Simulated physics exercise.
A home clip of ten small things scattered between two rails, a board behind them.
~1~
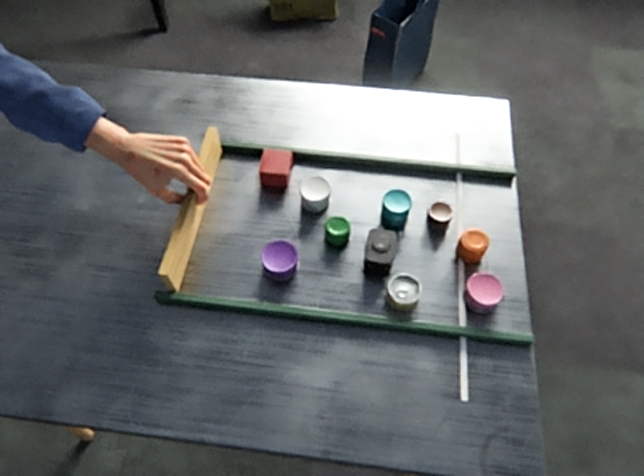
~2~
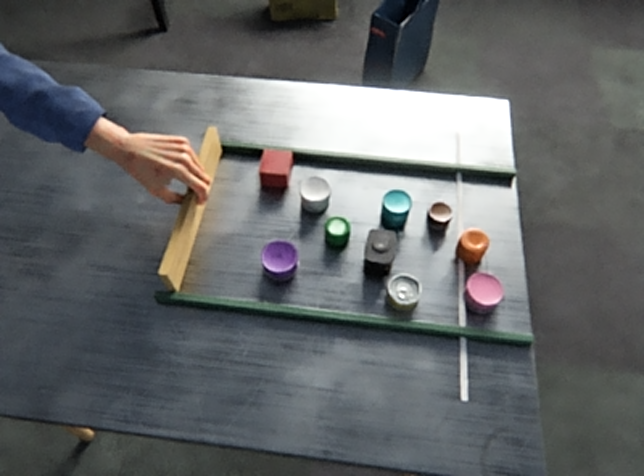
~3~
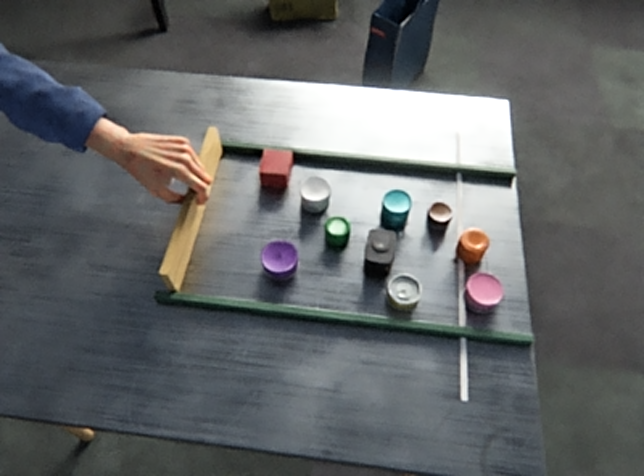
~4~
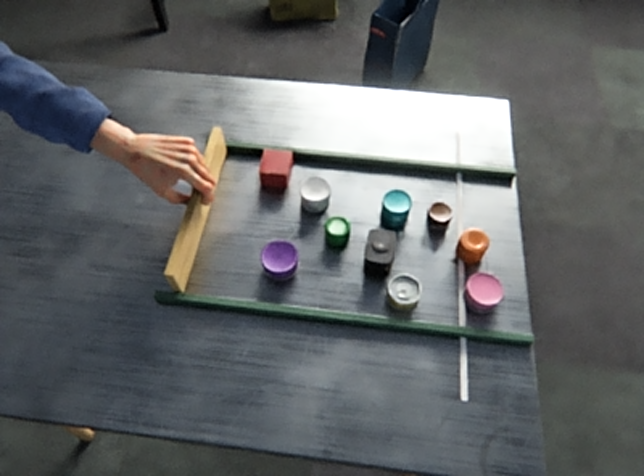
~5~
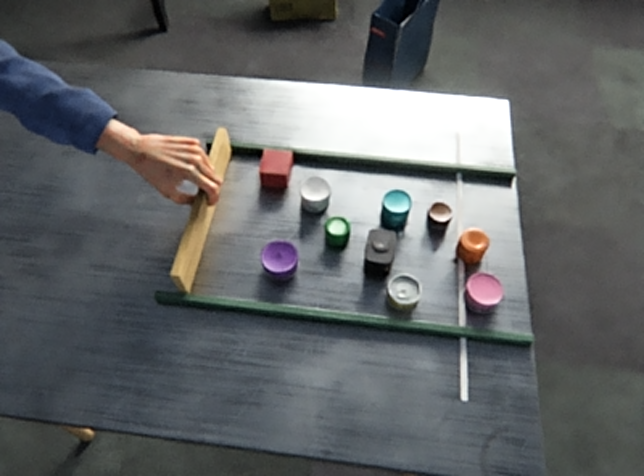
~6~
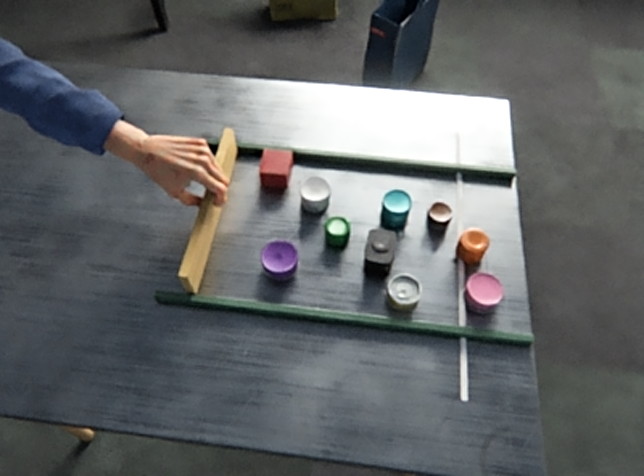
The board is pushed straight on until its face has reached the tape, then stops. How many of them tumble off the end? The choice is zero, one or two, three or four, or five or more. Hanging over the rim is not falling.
In the end the number that fall off is one or two.
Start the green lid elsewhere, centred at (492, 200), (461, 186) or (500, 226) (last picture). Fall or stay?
The green lid stays on; survives; is lost.
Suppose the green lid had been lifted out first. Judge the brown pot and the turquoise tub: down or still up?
The brown pot goes over, the turquoise tub is kept.
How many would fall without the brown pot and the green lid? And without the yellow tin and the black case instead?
0 in the first case, 1 in the second.
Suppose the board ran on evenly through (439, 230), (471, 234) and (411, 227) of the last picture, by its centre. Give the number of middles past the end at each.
Place by place, 0, 2 and 0.
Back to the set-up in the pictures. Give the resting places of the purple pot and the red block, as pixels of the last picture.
The purple pot at (482, 281), the red block at (476, 186).
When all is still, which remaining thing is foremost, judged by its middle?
That is the orange lid.
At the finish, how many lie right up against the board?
That makes 5.
Early on, none off yet; pink tin at rest near (482, 293); orange lid at rest near (472, 246); brown pot at rest near (439, 215).
Finally, the number that fall off is one or two; lost, brown pot.
